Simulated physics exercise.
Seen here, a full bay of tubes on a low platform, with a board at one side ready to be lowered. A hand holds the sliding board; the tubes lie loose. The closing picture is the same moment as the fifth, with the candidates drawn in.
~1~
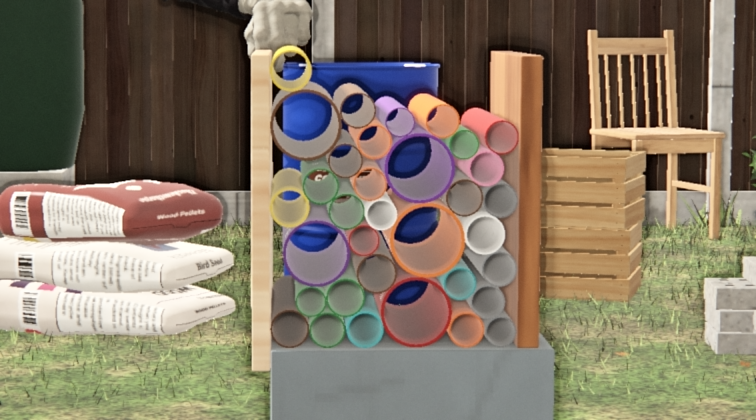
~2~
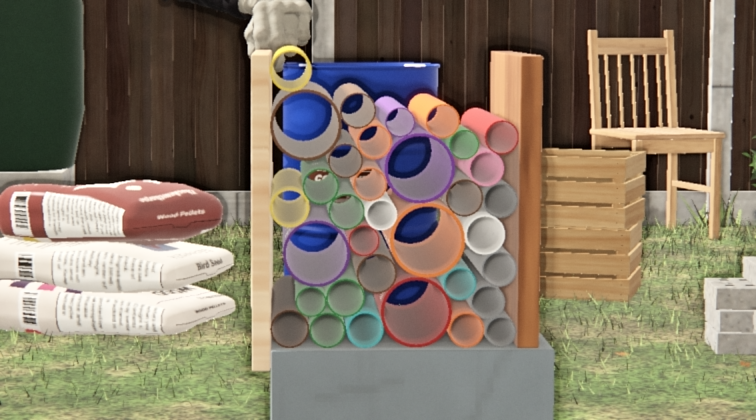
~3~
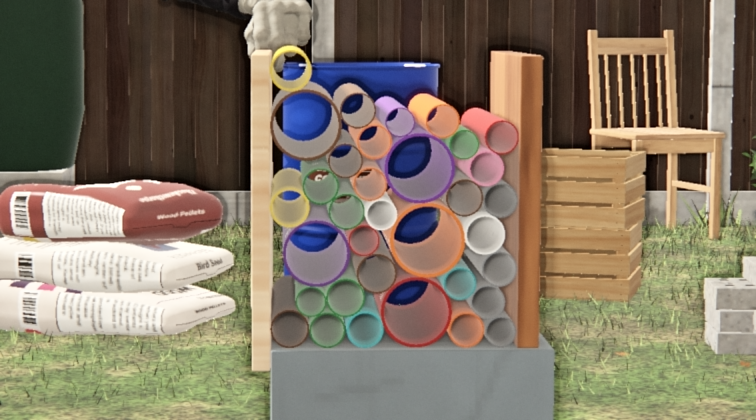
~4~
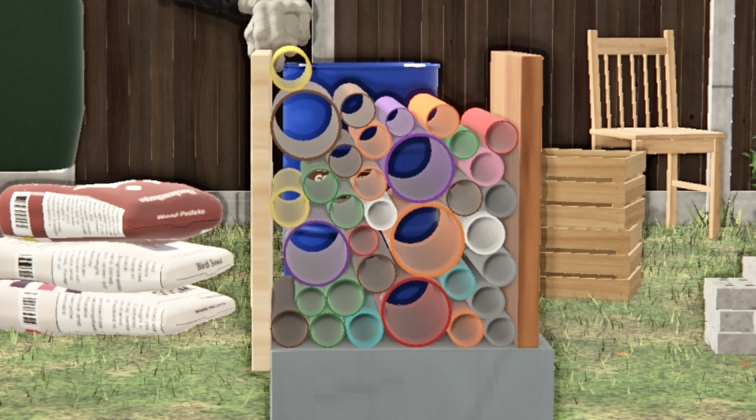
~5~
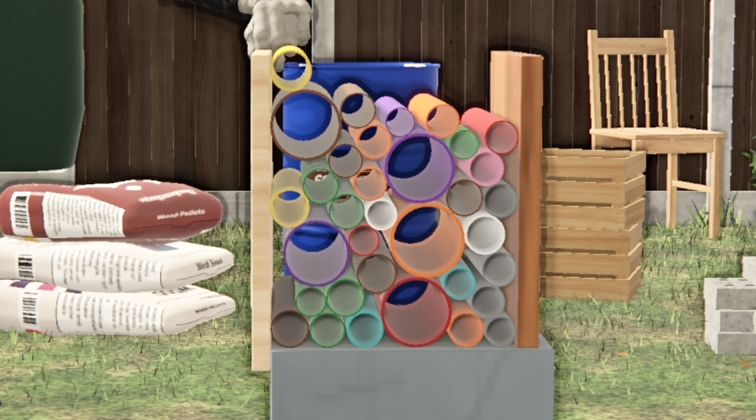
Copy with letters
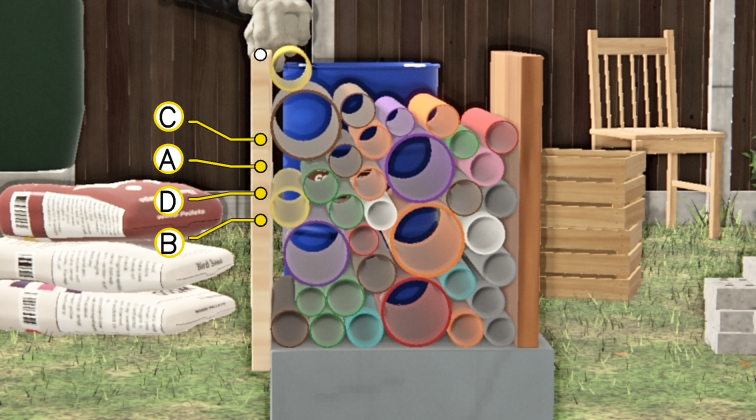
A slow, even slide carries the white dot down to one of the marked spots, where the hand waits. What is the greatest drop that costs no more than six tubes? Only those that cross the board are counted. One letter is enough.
The answer is mark B.
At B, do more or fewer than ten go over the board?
At B, fewer than ten.
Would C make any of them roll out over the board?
At C: Yes.
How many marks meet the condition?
Four of them.
On the marked copy, A at (260, 166); B at (261, 221); C at (260, 140); D at (260, 193); the white dot at (260, 55).
With B. Early on, top of the board (270, 128).
Further on, top of the board (270, 211).
At the end, top of the board (270, 220), three out over the board.
As for the rest, A one out over the board; C one out over the board; D three out over the board.
